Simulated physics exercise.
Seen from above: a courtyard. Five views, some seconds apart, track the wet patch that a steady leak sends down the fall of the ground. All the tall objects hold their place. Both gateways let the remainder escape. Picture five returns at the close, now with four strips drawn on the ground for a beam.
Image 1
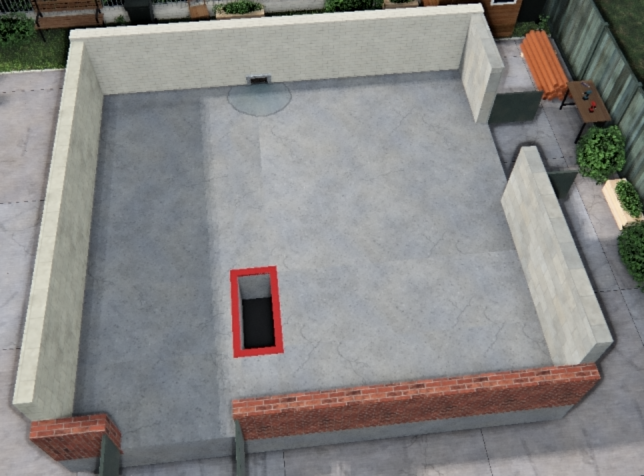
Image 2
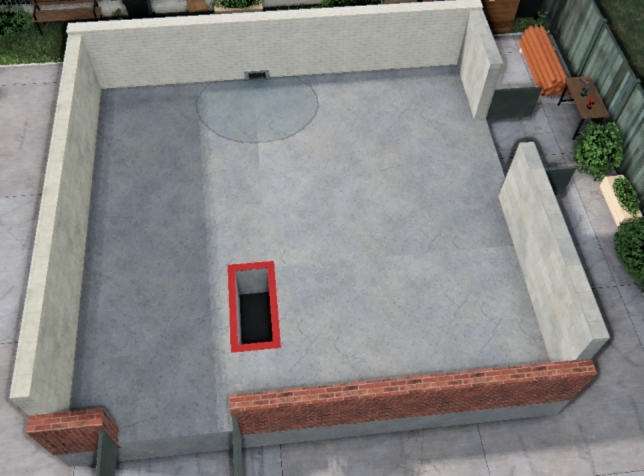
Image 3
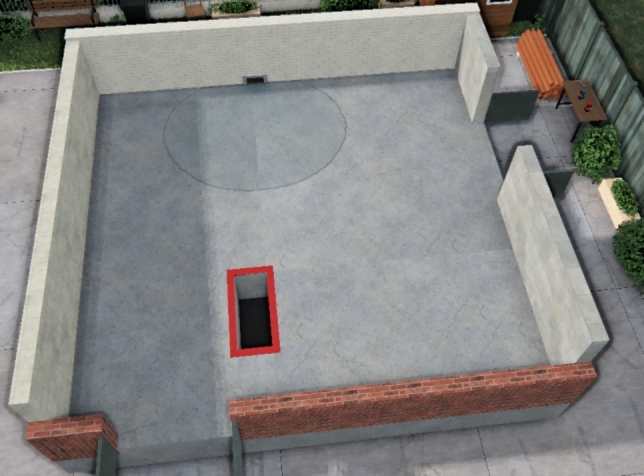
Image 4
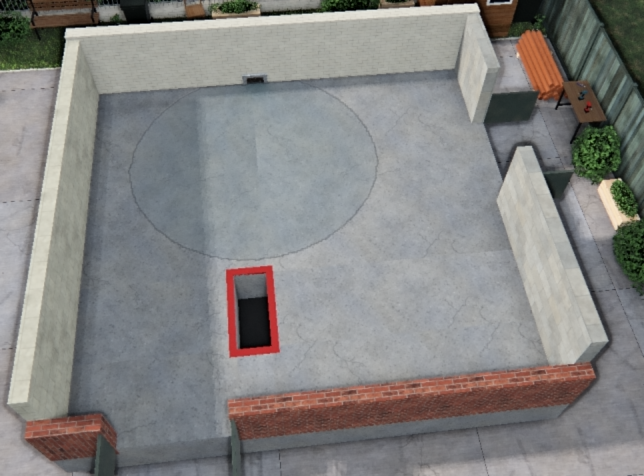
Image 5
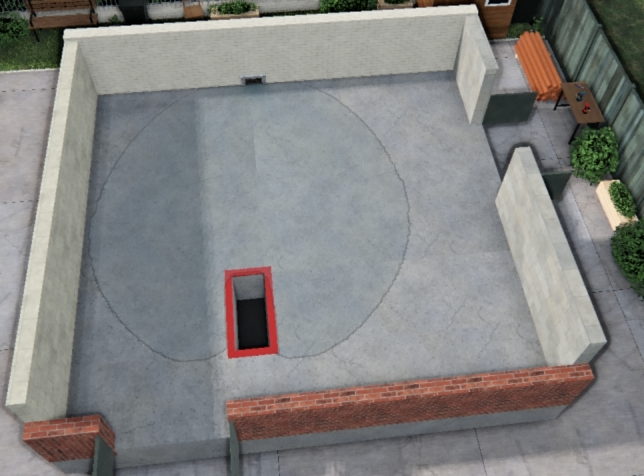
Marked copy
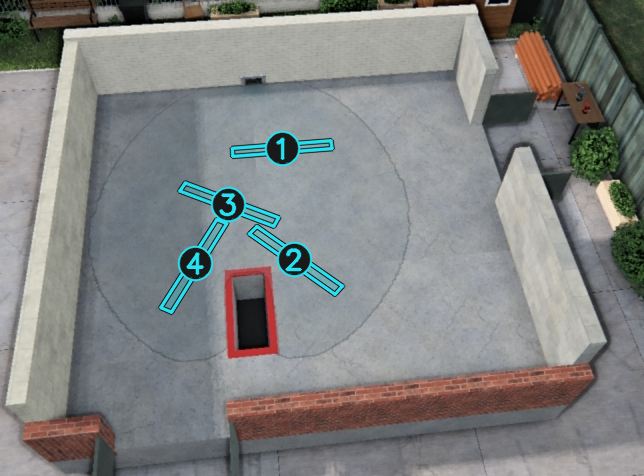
The clip opens on a walled grey yard seen from above, with a small patch of water at an outlet in the far wall. The thin, rounded sheet spreads steadily outward across the floor, nears the left wall, then reaches the red-edged gully and surrounds most of it.
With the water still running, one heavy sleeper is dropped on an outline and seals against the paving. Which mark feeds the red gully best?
Use position 4.
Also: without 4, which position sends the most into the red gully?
That is position 2.
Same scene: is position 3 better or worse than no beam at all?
It is worse.
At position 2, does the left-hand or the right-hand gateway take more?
The left gate.
In cyan, 1 from (232, 152) to (331, 144); 2 from (253, 230) to (338, 290); 3 from (182, 187) to (276, 221); 4 from (166, 309) to (221, 221).
Choosing 1, about 12 % of the stream goes into the red gully, about 81 % out by the gates.
Choosing 2, about 17 % of the stream goes into the red gully, about 77 % out by the gates.
Choosing 3, about 13 % of the stream goes into the red gully, about 79 % out by the gates.
Choosing 4, about 23 % of the stream goes into the red gully, about 68 % out by the gates.
